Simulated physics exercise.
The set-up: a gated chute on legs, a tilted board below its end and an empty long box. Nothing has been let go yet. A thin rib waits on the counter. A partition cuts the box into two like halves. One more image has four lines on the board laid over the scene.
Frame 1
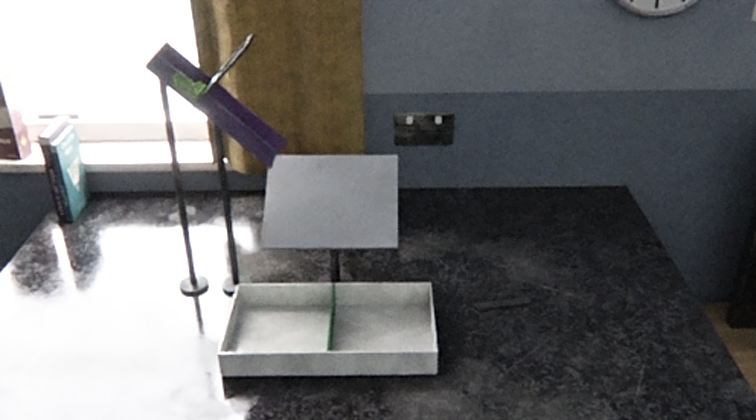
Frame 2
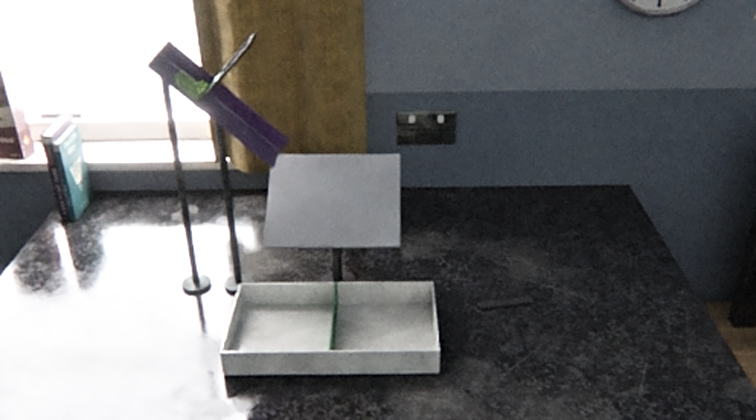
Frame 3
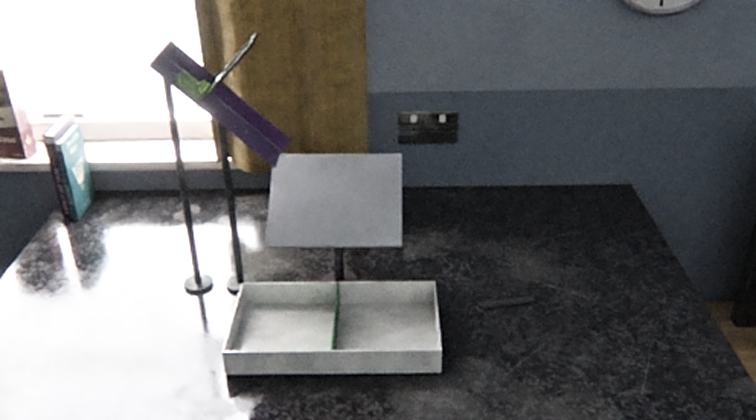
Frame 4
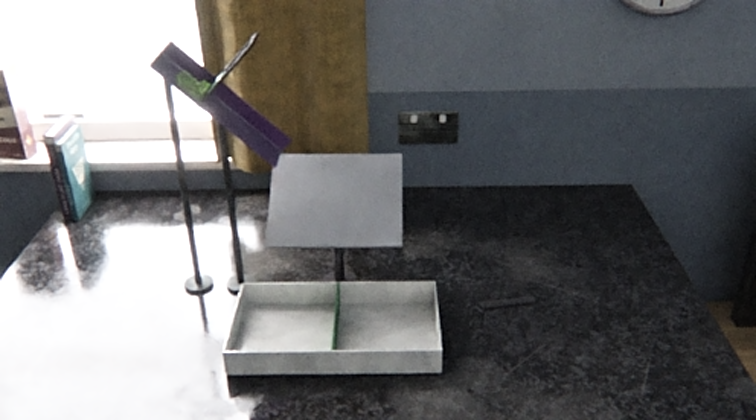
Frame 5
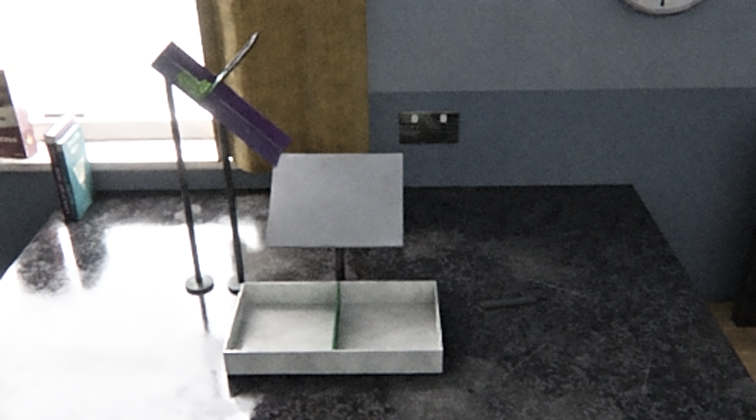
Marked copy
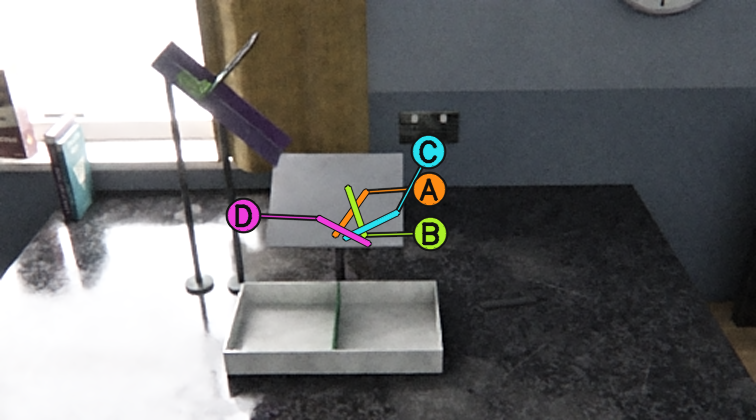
On a dark speckled counter beside a bright window, a purple chute on thin legs holds something green above a tilted grey board and an empty, divided pale box. The view shifts very slightly, while the objects stay still.
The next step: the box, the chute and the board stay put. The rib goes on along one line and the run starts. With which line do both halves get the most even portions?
Best: C.
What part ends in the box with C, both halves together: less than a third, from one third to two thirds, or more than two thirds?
It is more than two thirds.
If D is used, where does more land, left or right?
More lands on the right.
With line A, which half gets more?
More lands on the left.
On the marked copy, line A from (366, 192) to (335, 234); line B from (348, 188) to (364, 235); line C from (396, 212) to (345, 237); line D from (319, 218) to (368, 243).
For line A, of what is caught, nearly all in the left half, a stray few in the right.
For line B, of what is caught, a small part in the left half, most in the right.
For line C, of what is caught, about half in the left half, about half in the right.
For line D, of what is caught, a small part in the left half, most in the right.
